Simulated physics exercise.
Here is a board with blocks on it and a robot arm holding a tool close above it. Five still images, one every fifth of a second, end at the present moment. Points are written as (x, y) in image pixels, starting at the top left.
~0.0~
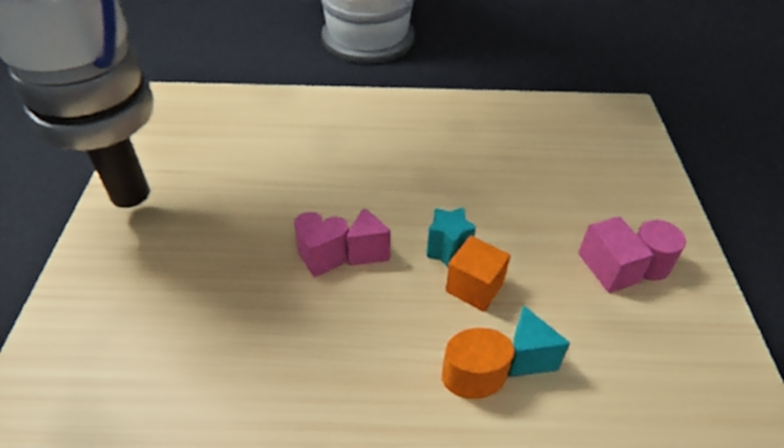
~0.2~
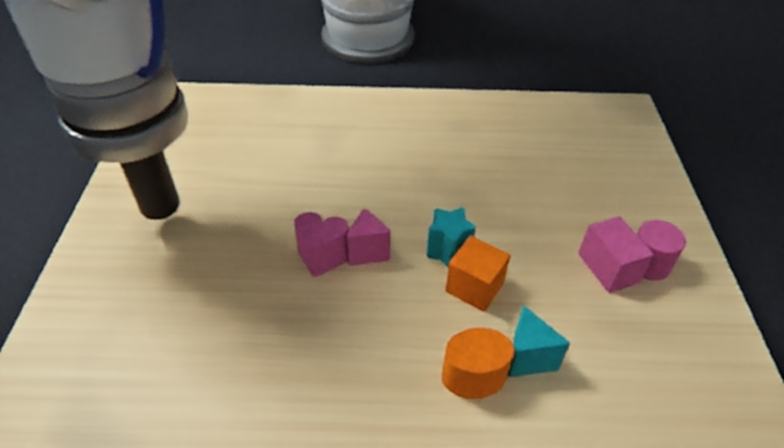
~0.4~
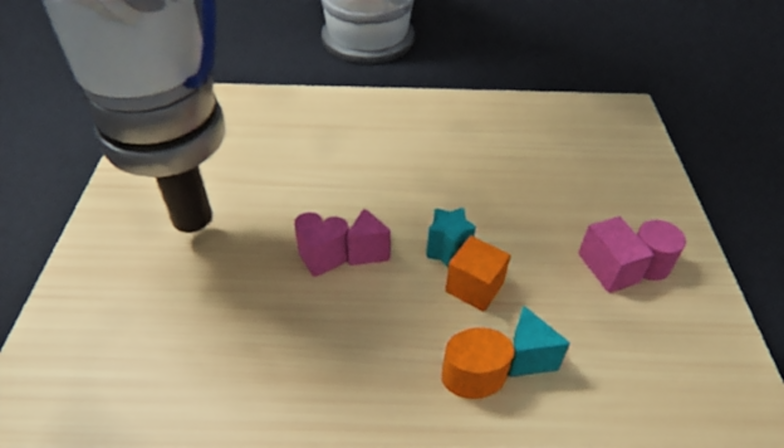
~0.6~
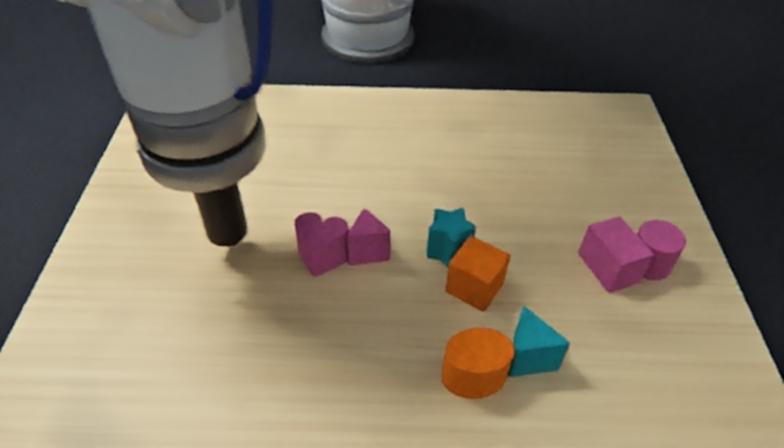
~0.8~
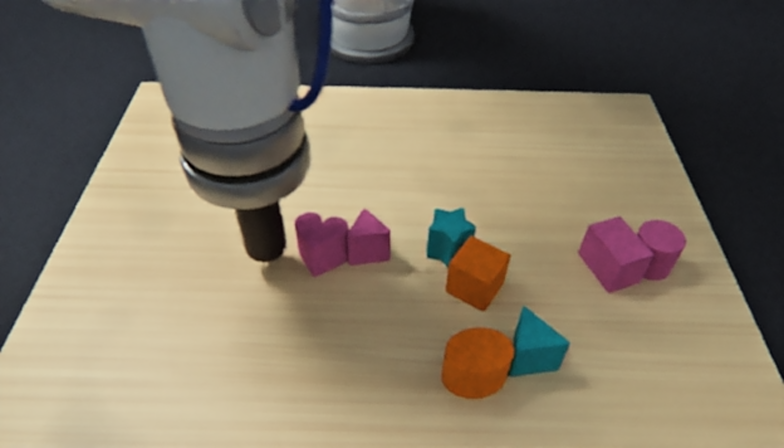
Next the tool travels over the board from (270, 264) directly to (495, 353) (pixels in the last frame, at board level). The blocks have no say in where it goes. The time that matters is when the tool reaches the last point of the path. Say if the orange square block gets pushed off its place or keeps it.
That one stays where it is.
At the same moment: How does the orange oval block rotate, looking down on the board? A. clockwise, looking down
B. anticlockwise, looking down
Choice A: Clockwise, looking down.
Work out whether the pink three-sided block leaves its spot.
The pink three-sided block will be pushed away from where it stands.
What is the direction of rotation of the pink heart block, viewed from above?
It swings round anticlockwise.
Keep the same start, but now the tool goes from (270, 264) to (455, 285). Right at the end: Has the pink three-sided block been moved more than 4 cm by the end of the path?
Yes - that is the case.
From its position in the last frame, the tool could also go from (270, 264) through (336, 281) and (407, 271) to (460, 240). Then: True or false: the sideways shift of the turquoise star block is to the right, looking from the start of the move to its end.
False.
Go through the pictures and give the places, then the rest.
Tool's lower end (131, 196); pink heart block (320, 227); pink three-sided block (368, 225); orange oval block (480, 349); orange square block (480, 258); turquoise three-sided block (538, 332), in the first frame.
Tool (161, 208); blocks still, in the second frame.
Tool (193, 220); blocks still, in the third frame.
Tool (228, 233); blocks still, in the fourth frame.
Tool (266, 248); pink heart block (320, 227); pink three-sided block (368, 225); orange oval block (480, 349); orange square block (480, 258); turquoise three-sided block (538, 332), in the fifth frame.
The first path, step by step. One third of the way, tool (339, 277); pink heart block (340, 227), turned 35° anticlockwise; pink three-sided block (380, 223).
Two thirds of the way, tool (415, 306); pink heart block (340, 227), turned 35° anticlockwise; pink three-sided block (380, 223).
At the end, tool (499, 338); pink heart block (340, 227), turned 35° anticlockwise; pink three-sided block (380, 223); orange oval block (504, 372), turned 40° clockwise; orange square block still; turquoise three-sided block (545, 335).
